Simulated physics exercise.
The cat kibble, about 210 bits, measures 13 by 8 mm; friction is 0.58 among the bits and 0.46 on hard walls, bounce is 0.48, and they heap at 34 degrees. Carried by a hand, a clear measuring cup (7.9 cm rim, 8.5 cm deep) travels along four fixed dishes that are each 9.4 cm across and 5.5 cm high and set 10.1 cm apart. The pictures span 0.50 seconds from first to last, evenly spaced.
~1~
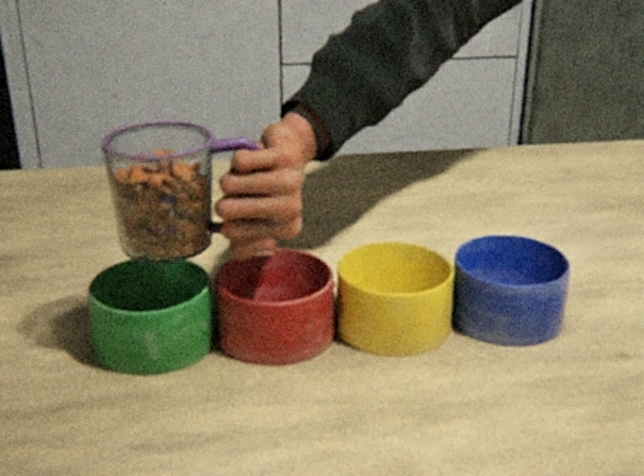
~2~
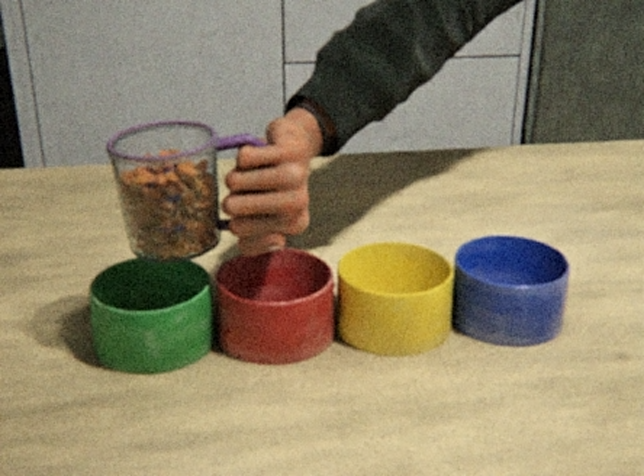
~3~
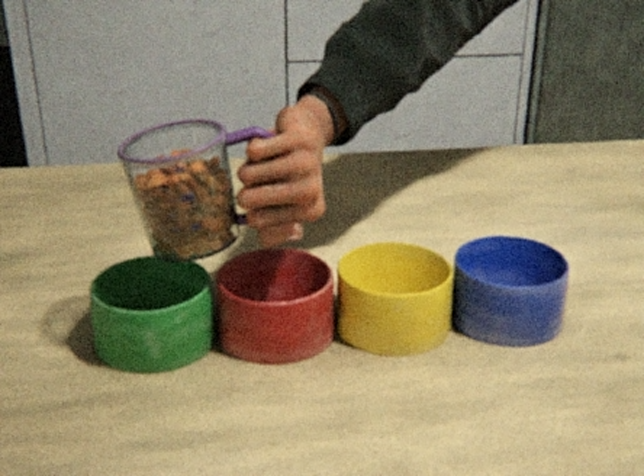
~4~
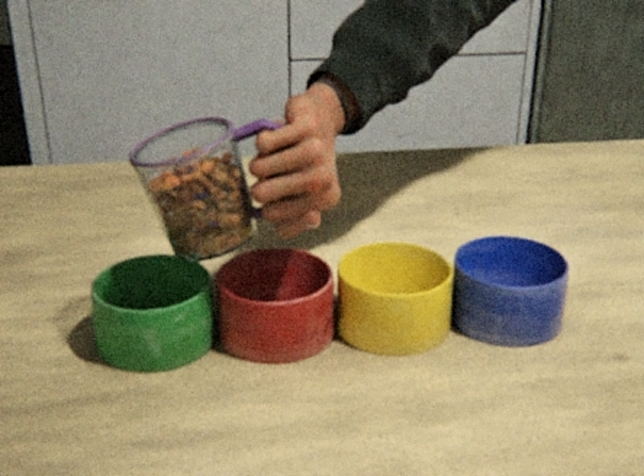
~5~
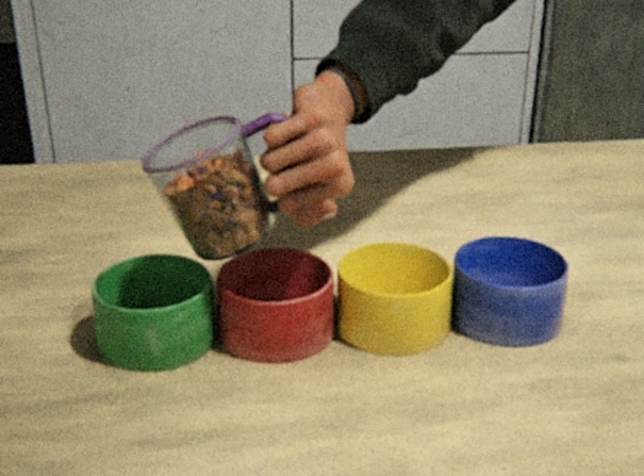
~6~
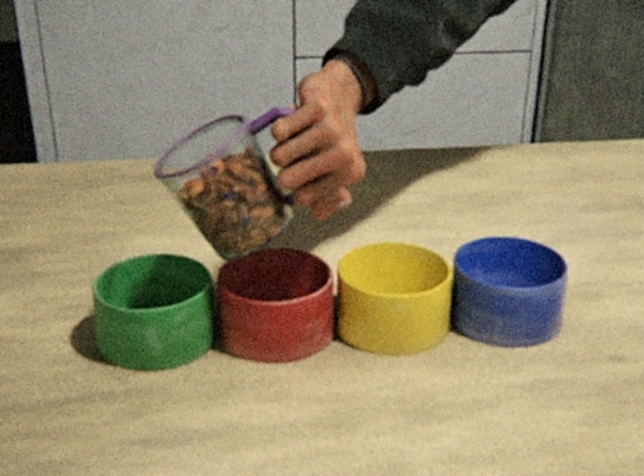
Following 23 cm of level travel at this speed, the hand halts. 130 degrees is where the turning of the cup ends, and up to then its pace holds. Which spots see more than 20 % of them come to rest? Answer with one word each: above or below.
Red dish below, blue dish below, green dish below, yellow dish above, counter below.
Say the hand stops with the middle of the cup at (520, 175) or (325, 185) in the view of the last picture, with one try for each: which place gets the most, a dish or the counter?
Most goes to: Yellow; red.
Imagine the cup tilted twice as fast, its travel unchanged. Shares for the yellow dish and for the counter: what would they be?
Result - yellow: 0; counter: 0.
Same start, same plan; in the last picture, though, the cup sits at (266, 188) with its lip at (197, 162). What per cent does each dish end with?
Final shares - red 0 %, blue 0 %, green 0 %, yellow 100 %.
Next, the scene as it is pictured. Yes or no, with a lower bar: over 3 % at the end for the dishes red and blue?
Red: True, blue: False.
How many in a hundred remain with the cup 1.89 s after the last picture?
My guess is near 0 per cent.
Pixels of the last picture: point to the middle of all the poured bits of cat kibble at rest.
Somewhere around (387, 301) in the final frame.
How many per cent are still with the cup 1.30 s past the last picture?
Around 85 percent.
Then, 0.78 s after the last picture, tilt 75 degrees; cup holds 100 %.
Then, 1.30 s after the last picture, tilt 107 degrees; cup holds 85 %, red 10 %, yellow 5 %.
Then, 1.89 s after the last picture, tilt 130 degrees; cup holds 0 %, red 10 %, yellow 85 %.
In the end, red 10 %, blue 0 %, green 0 %, yellow 85 %, counter 5 %.
